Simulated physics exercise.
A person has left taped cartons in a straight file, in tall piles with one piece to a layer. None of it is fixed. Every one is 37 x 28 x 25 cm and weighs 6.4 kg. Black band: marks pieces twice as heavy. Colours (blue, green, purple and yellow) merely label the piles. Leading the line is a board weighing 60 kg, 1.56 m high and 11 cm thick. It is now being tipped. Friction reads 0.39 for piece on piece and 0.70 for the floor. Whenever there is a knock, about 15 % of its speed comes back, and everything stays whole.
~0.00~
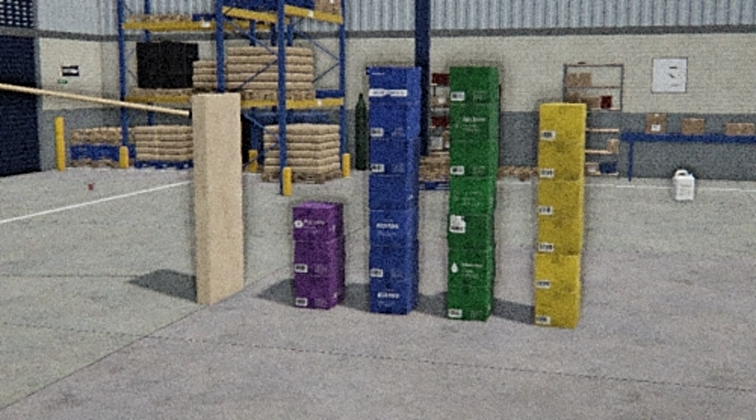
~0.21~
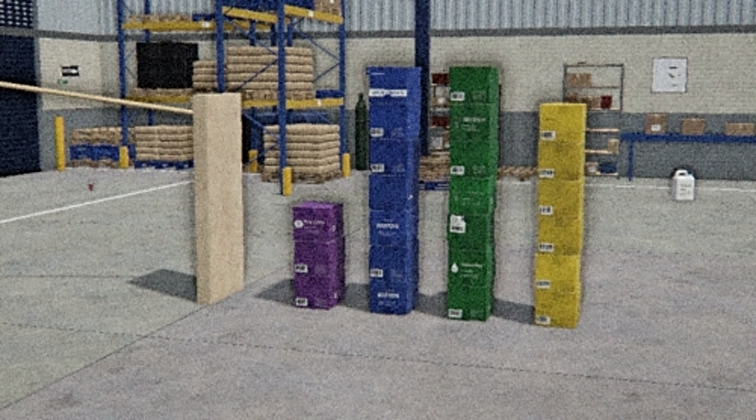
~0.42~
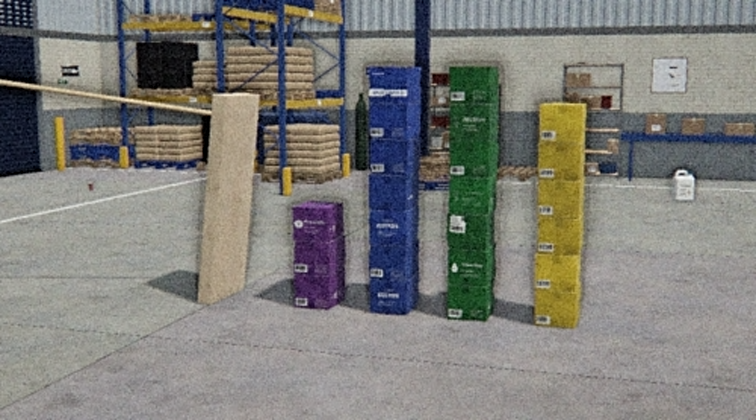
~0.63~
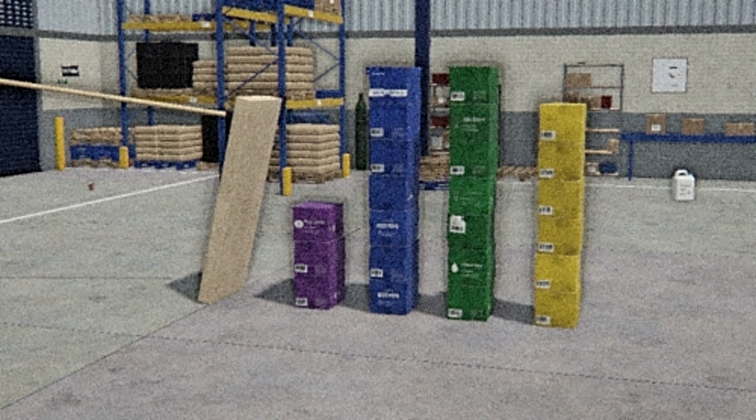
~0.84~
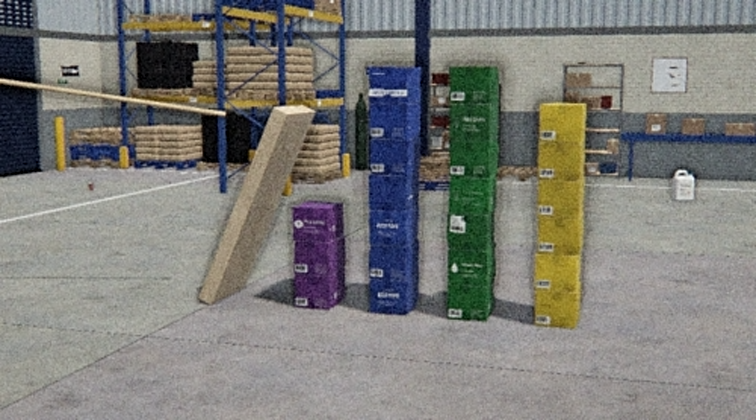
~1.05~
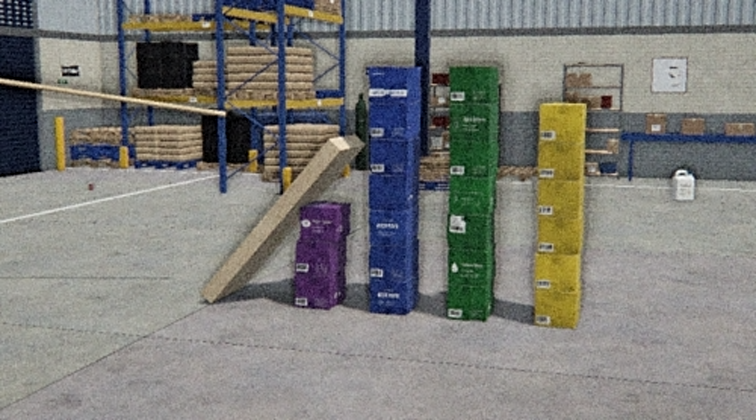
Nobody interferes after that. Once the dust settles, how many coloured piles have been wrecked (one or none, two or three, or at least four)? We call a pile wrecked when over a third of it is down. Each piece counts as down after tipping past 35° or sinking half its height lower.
Lost: Four or more.
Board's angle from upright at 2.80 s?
Roughly 65°.
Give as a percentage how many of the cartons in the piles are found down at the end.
Something close to 65 percent of them.
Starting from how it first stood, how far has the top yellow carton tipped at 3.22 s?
Something like 170°, give or take.
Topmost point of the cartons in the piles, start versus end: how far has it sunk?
Some 65 cm lower.
By 1.68 s, board 58° from upright; 1 of the 23 cartons down; top purple carton tilted 16°, 10 cm lower; top blue carton tilted 6°.
By 2.32 s, board 67° from upright; 6 of the 23 cartons down; top blue carton tilted 20°, 16 cm lower; top green carton tilted 20°.
By 2.80 s, board 67° from upright; 18 of the 23 cartons down; top blue carton tilted 58°, 57 cm lower; top yellow carton tilted 54°, 62 cm lower.
By 3.22 s, board 67° from upright; 15 of the 23 cartons down; top blue carton upside down; top yellow carton upside down.
When it is over (4.3 s), board 67° from upright; 15 of the 23 cartons down; top blue carton upside down; top yellow carton upside down. Wrecked, blue, green, purple and yellow. In pixels of the last frame, middles, top blue carton near (727, 231).
